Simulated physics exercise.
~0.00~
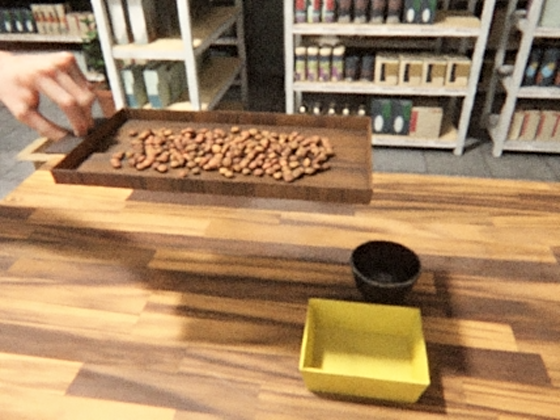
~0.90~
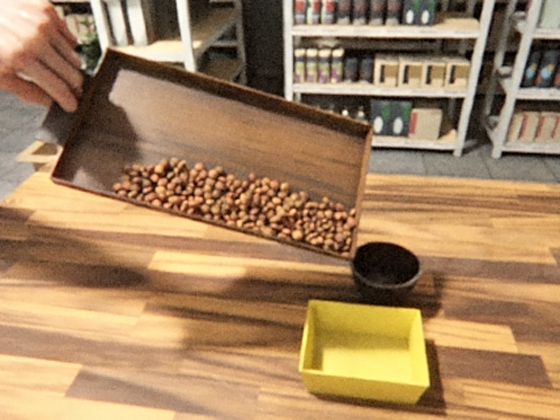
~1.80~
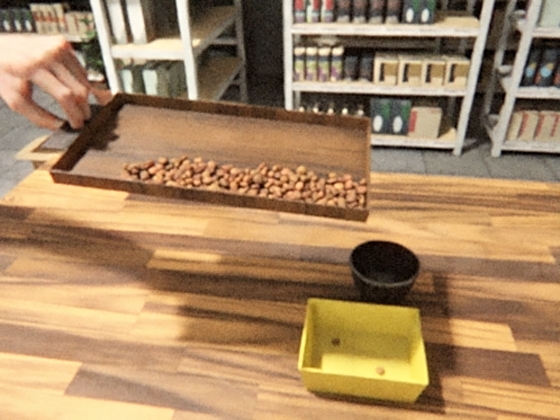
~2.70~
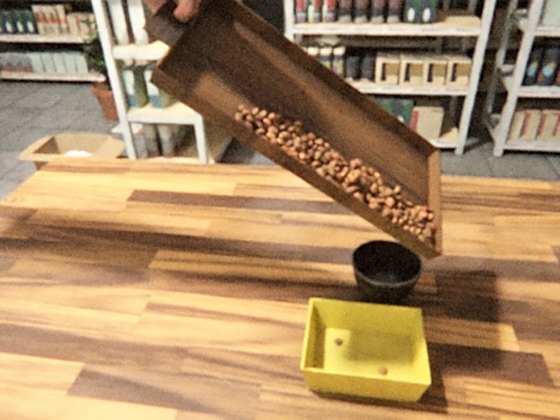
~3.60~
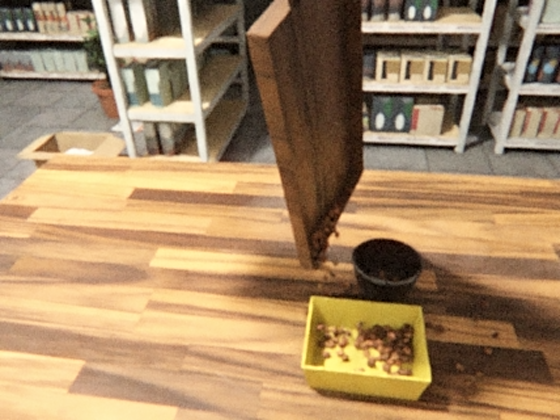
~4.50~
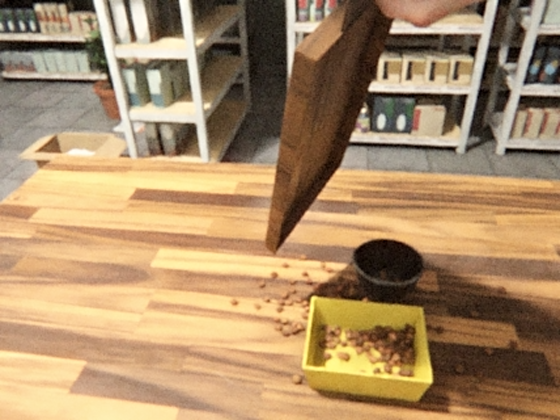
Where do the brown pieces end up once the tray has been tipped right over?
Large shares of them end up in the yellow tin and scattered outside the containers, while the black bowl gets only a small share.
